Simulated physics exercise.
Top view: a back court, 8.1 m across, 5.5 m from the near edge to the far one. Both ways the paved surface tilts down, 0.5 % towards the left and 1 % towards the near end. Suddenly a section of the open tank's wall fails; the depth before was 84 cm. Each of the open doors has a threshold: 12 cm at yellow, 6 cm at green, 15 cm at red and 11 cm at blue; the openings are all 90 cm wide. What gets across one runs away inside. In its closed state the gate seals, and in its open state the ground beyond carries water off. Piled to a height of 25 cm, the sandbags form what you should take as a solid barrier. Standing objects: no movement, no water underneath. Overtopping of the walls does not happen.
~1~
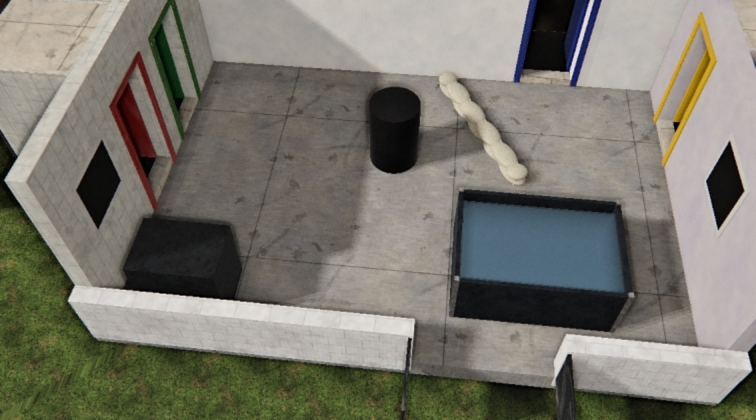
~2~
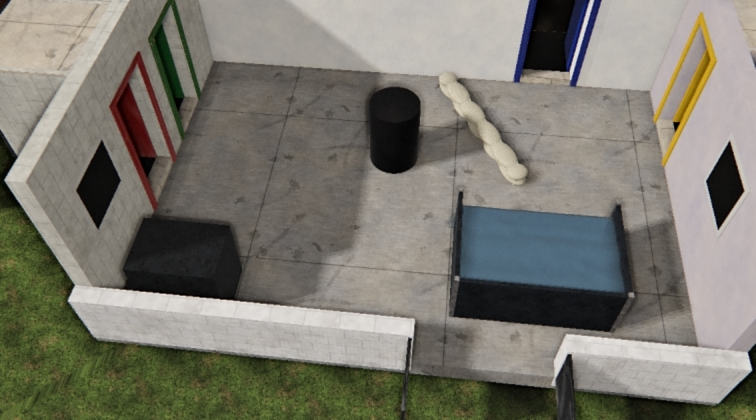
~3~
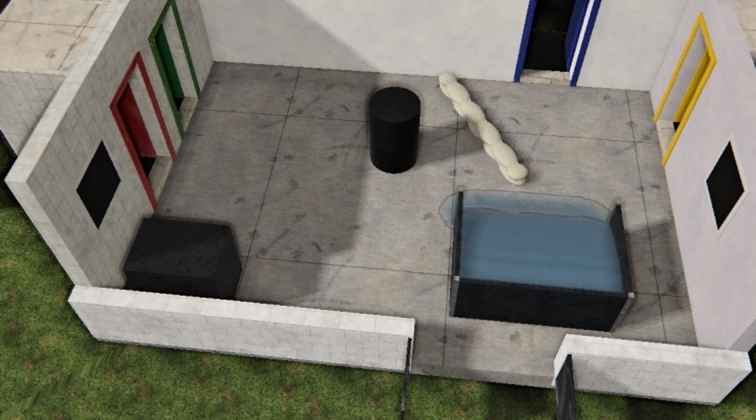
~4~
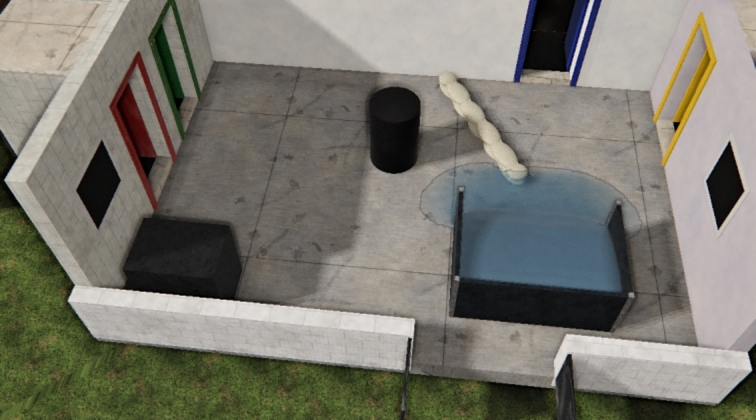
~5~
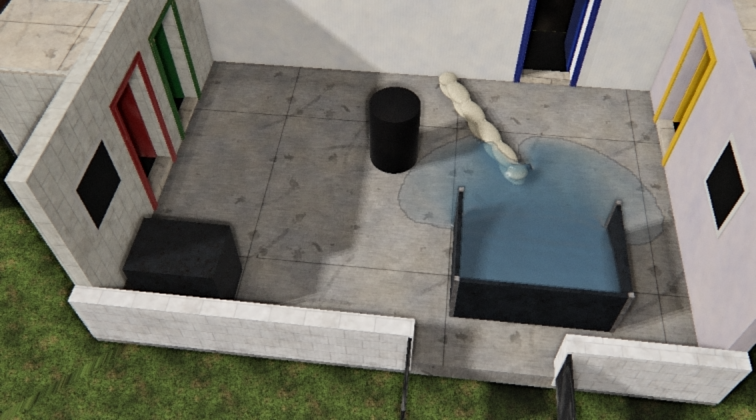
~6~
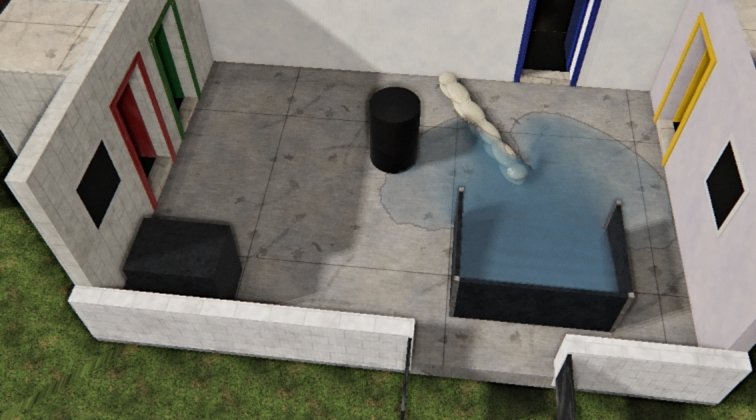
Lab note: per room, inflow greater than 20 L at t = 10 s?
Yellow door yes; green door yes; red door no; blue door yes.
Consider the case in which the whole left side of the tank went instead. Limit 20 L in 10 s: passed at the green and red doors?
Then: Green over, red above.
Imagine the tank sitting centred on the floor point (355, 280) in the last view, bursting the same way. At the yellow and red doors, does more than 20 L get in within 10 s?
Yellow gets no more than that, red gets no more than that.
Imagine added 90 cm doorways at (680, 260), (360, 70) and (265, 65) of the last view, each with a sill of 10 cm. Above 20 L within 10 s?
Door 1: Lower; door 2: Higher; door 3: Lower.
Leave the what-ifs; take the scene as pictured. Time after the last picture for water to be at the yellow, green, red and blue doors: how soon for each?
So, yellow at 0.2 s, then green at 2.0 s, red at 2.8 s, and blue at 0.2 s.
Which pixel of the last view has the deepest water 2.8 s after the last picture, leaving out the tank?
Around (480, 117).
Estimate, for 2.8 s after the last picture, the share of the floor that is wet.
Covered: Roughly 55 %.
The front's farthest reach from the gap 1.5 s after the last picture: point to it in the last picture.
Near (213, 64).
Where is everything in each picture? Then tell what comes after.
Still water, 84 cm deep, in the open tank at (540, 243), in the first frame.
Water pours out on the open tank's far side and has run 1.2 m, to a hidden place; typically 10 cm deep outside, 84 cm at the open tank's back, in the second frame.
The front is at a hidden place, 1.4 m from the gap on the open tank's far side; 1.8 m2 of floor is under water; 76 cm left at the back of the open tank, in the third frame.
The front is at (631, 209), 1.7 m from the gap on the open tank's far side; 3.6 m2 of floor is under water; 72 cm left at the back of the open tank, in the fourth frame.
Water pours out on the open tank's far side and has run 2.2 m, to (439, 152); typically 10 cm deep outside, 68 cm at the open tank's back, in the fifth frame.
The front is at (563, 118), 2.7 m from the gap on the open tank's far side; 8.0 m2 of floor is under water; 60 cm left at the back of the open tank, in the sixth frame.
Then, 0.7 s after the last picture water covers 35 % of the floor and is deepest (40 cm) near (511, 191); yellow door 13 cm at the sill, 0 L in, green door not reached, red door not reached, blue door 19 cm at the sill, 50 L in.
Then, 1.5 s after the last picture water covers 45 % of the floor and is deepest (38 cm) near (646, 122); yellow door 21 cm at the sill, 2 L in, green door not reached, red door not reached, blue door 26 cm at the sill, 138 L in.
Then, 2.8 s after the last picture water covers 55 % of the floor and is deepest (28 cm) near (480, 117); yellow door 17 cm at the sill, 49 L in, green door 14 cm at the sill, 9 L in, red door 2 cm at the sill, 0 L in, blue door 14 cm at the sill, 193 L in.
Then, 5.3 s after the last picture water covers 80 % of the floor and is deepest (18 cm) near (113, 316); yellow door 8 cm at the sill, 57 L in, green door 10 cm at the sill, 55 L in, red door 7 cm at the sill, 0 L in, blue door 11 cm at the sill, 205 L in.
Then, 9.3 s after the last picture water covers 95 % of the floor and is deepest (13 cm) near (691, 374); yellow door 5 cm at the sill, 57 L in, green door 4 cm at the sill, 67 L in, red door 7 cm at the sill, 0 L in, blue door 5 cm at the sill, 206 L in.
